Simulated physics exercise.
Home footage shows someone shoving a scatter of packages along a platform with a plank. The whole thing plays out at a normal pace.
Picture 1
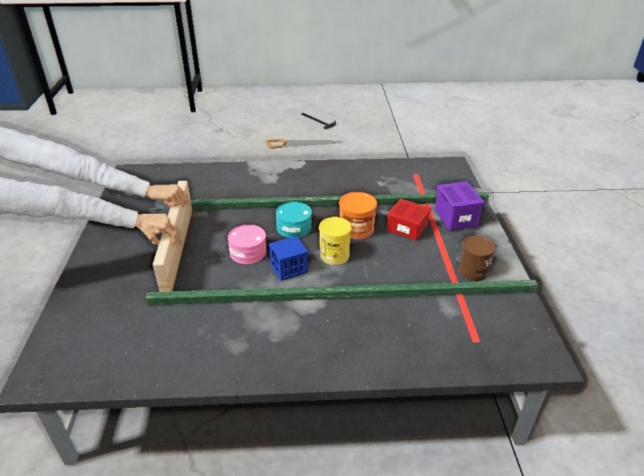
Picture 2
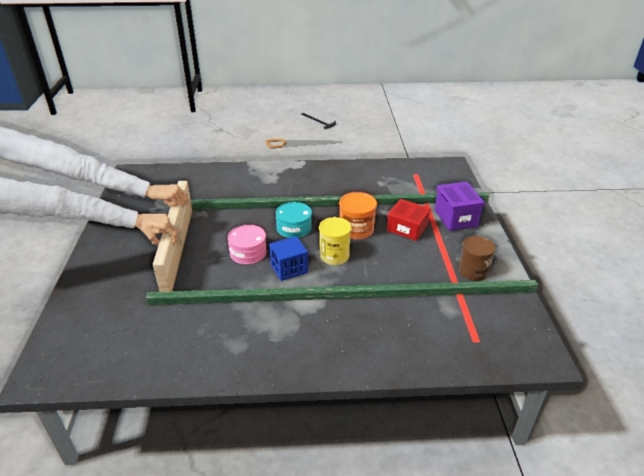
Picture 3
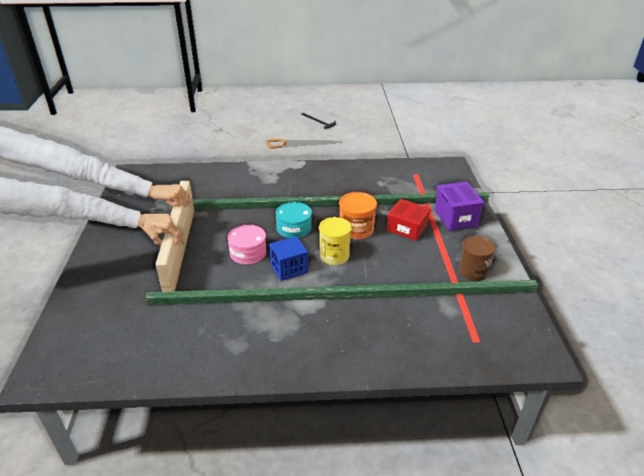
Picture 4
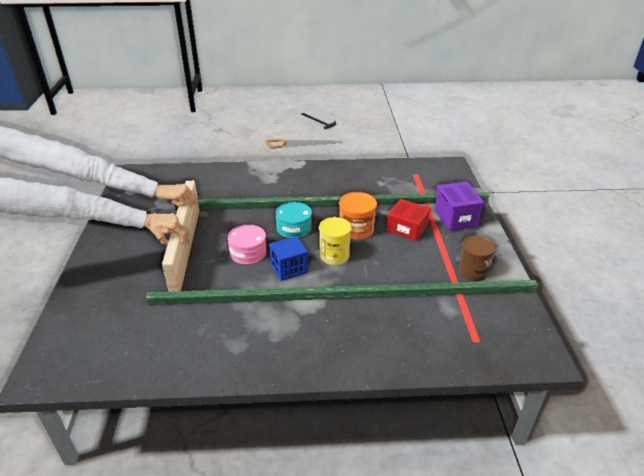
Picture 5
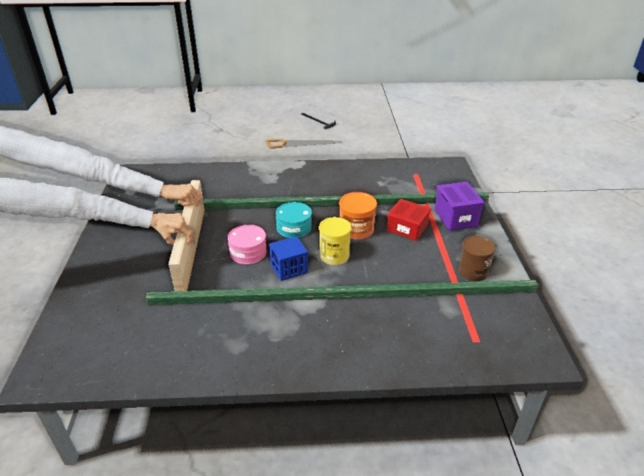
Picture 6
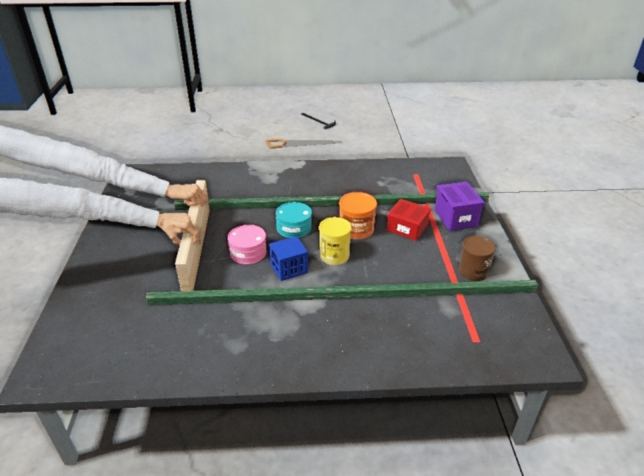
Two hands slid a wooden plank slightly to the right along a dark table between green rails, while the colorful containers, including a pink one and a blue crate nearest the plank, stayed still.
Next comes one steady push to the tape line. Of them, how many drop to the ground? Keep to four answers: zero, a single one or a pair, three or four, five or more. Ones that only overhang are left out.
The answer is a single one or a pair.
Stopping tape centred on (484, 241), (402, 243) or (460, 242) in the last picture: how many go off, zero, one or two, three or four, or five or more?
5 or more; none at all; one to two.
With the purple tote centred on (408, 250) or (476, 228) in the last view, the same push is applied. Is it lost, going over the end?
Well, it remains the first time and tips off the second time.
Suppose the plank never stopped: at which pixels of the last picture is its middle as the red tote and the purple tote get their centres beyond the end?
When the red tote crosses, the middle is near (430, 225); when the purple tote crosses, near (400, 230).
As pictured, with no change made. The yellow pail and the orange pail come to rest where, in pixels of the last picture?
The yellow pail comes to rest close to (494, 245), while the orange pail rests close to (485, 220).
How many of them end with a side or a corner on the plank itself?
Tally at the end: 3.
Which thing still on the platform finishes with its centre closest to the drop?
Brown pail, foremost.
Soon after, none off yet; purple tote at rest near (458, 207); brown pail at rest near (476, 259); red tote at rest near (409, 220).
In the end, the number that fall off is one or two; gone, red tote and purple tote.
